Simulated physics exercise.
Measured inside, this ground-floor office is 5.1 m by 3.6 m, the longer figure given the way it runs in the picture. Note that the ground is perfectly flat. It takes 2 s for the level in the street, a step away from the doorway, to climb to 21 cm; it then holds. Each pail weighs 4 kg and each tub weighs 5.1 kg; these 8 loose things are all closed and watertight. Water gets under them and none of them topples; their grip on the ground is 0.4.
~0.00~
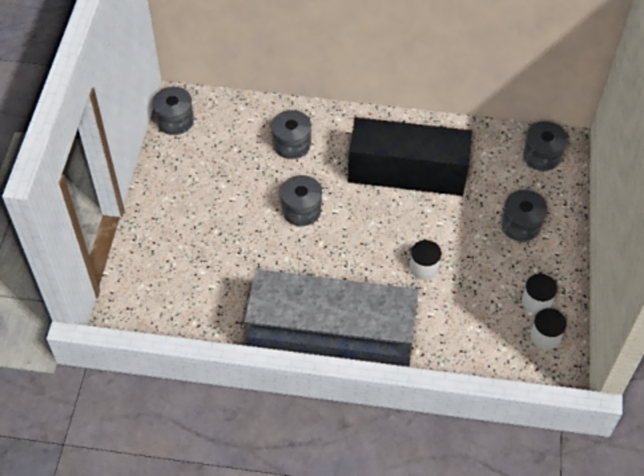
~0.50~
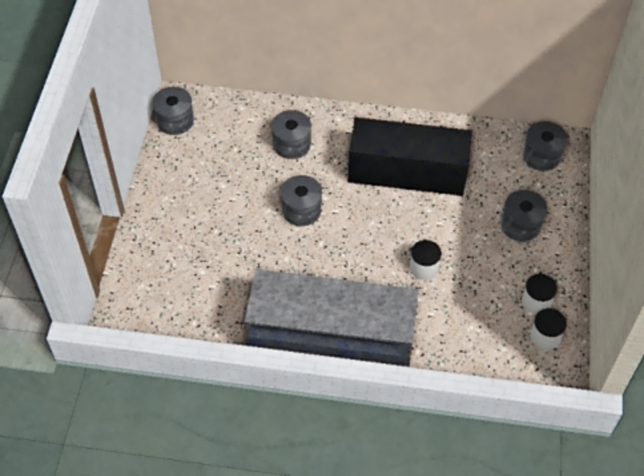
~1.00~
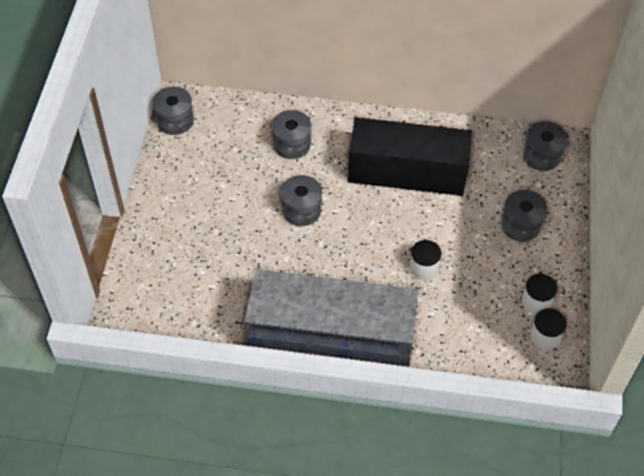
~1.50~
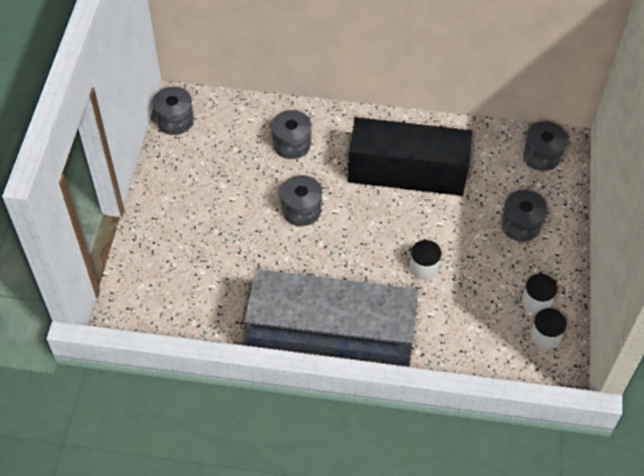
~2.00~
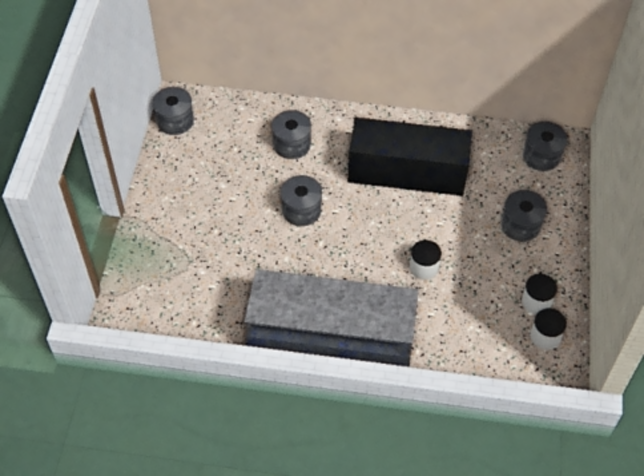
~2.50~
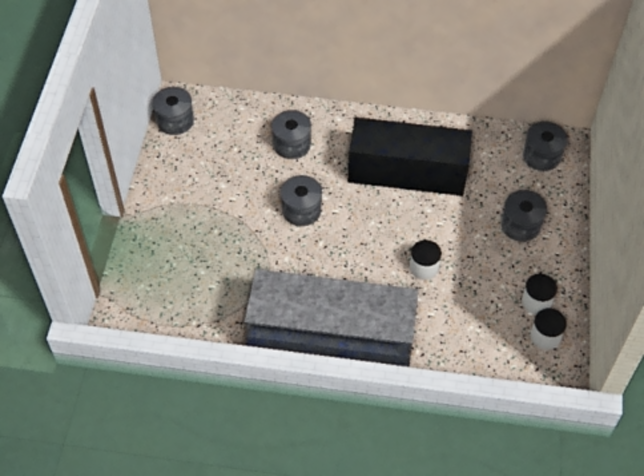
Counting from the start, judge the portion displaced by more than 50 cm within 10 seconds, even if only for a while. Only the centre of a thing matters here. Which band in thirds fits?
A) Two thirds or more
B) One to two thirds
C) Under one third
Two thirds or more.
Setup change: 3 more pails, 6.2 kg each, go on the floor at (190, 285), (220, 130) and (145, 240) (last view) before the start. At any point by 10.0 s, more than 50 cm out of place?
Respectively, higher, lower and higher.
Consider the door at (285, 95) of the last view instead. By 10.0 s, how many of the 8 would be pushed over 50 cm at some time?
That would give 3.
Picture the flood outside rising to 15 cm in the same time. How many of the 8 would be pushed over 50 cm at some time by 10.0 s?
In that case the number is 3.
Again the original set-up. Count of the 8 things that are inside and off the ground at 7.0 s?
I get 6.
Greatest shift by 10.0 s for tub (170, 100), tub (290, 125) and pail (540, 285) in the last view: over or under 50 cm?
So that's inside it for the first, beyond it for the second and beyond it for the last.
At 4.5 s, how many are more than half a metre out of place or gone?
The number by then is 1.
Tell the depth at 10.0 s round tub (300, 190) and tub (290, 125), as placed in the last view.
Roughly 7 and 4 cm.
After 3.5 s 0 of 8 are over 50 cm from their spots; 0 afloat.
After 4.5 s 1 of 8 are over 50 cm from their spots; 0 afloat.
After 7.0 s 3 of 8 are over 50 cm from their spots; 6 afloat.
After 10.0 s 7 of 8 are over 50 cm from their spots, and 7 have been at some point; 7 afloat.
